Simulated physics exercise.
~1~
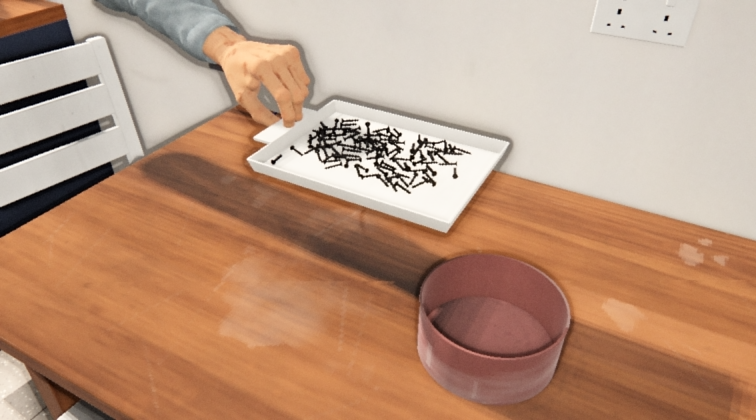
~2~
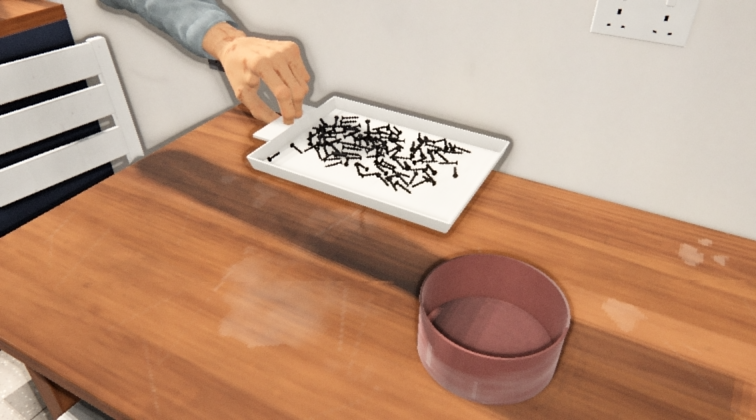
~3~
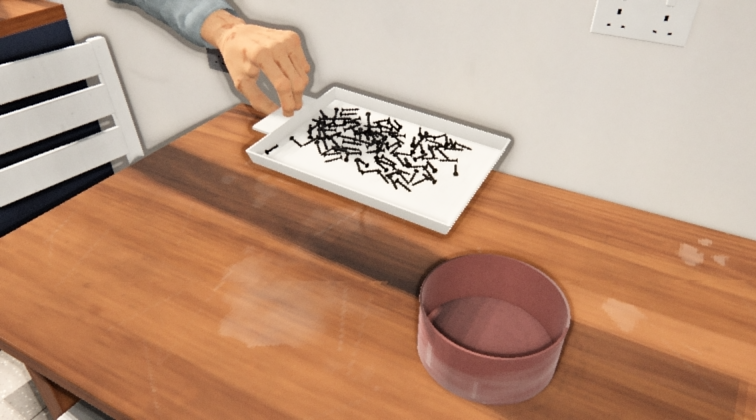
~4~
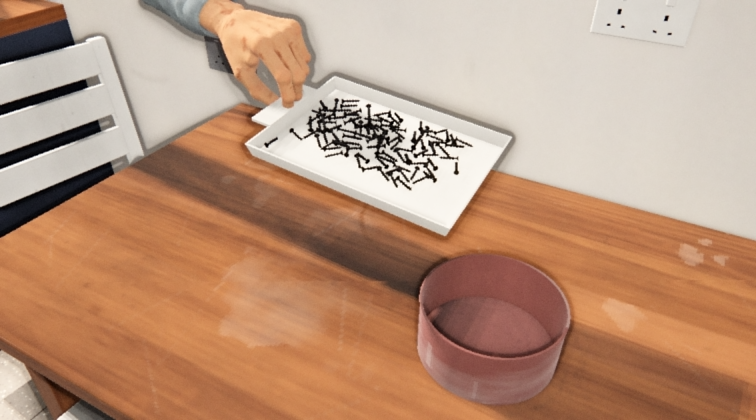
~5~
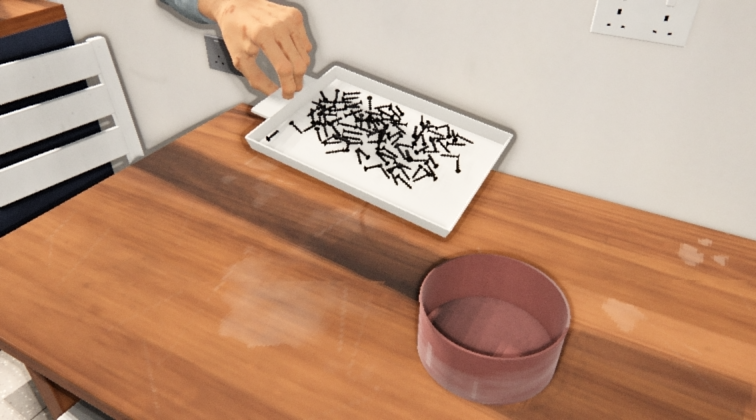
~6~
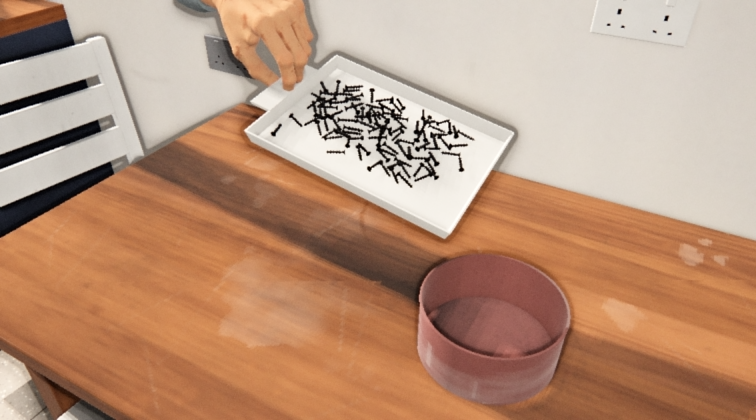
On a wooden table against a pale wall, a white tray scattered with small black screws lies flat behind an empty reddish round pot. A hand at the tray's left end gradually raises that side, tilting the tray gently toward the right front, while the screws barely shift and the pot stays still.
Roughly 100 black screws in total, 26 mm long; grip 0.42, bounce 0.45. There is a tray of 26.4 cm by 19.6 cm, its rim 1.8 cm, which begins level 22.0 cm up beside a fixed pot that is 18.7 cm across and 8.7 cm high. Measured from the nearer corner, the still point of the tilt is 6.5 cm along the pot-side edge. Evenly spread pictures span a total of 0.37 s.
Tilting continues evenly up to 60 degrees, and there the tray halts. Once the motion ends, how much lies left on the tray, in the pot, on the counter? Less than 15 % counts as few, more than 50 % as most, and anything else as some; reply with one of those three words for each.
Here it is: Tray: Most, pot: Few, counter: Few.
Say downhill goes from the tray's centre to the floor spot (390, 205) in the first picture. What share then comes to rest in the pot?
My best guess is some 0 per cent.
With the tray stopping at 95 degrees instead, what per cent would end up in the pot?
It would be near 80 per cent.
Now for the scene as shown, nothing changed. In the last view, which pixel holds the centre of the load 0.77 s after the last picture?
(442, 204) or thereabouts.
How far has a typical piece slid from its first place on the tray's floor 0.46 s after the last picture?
By then it sits near 8 cm from where it began.
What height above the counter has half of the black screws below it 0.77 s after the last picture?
Roughly 24 centimetres, give or take.
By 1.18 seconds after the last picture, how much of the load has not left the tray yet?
Roughly 95 percent of the load, I'd say.
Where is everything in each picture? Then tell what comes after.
The first picture shows tray tilt 0 degrees, front corners at (253, 158) and (447, 219); middle of the pieces at (378, 149); pot at (494, 301).
The second picture shows tray tilt 1 degrees, front corners at (253, 156) and (447, 220); middle of the pieces at (378, 147).
The third picture shows tray tilt 4 degrees, front corners at (252, 150) and (447, 222), lowest corner right front; middle of the pieces at (379, 142).
The fourth picture shows tray tilt 8 degrees, front corners at (252, 143) and (448, 224), lowest corner right front; middle of the pieces at (379, 137).
The fifth picture shows tray tilt 11 degrees, front corners at (251, 137) and (448, 226), lowest corner right front; middle of the pieces at (380, 132).
The sixth picture shows tray tilt 14 degrees, front corners at (251, 130) and (448, 228), lowest corner right front; middle of the pieces at (381, 127); pot at (494, 301).
Then, 0.46 s after the last picture, tilt 36 degrees; the tray holds 100 %, the pot 0 %.
Then, 0.77 s after the last picture, tilt 51 degrees; the tray holds 100 %, the pot 0 %.
Then, 1.18 s after the last picture, tilt 60 degrees; the tray holds 95 %, the pot 5 %.
In the end, tray 95 %, pot 5 %, counter 0 %.
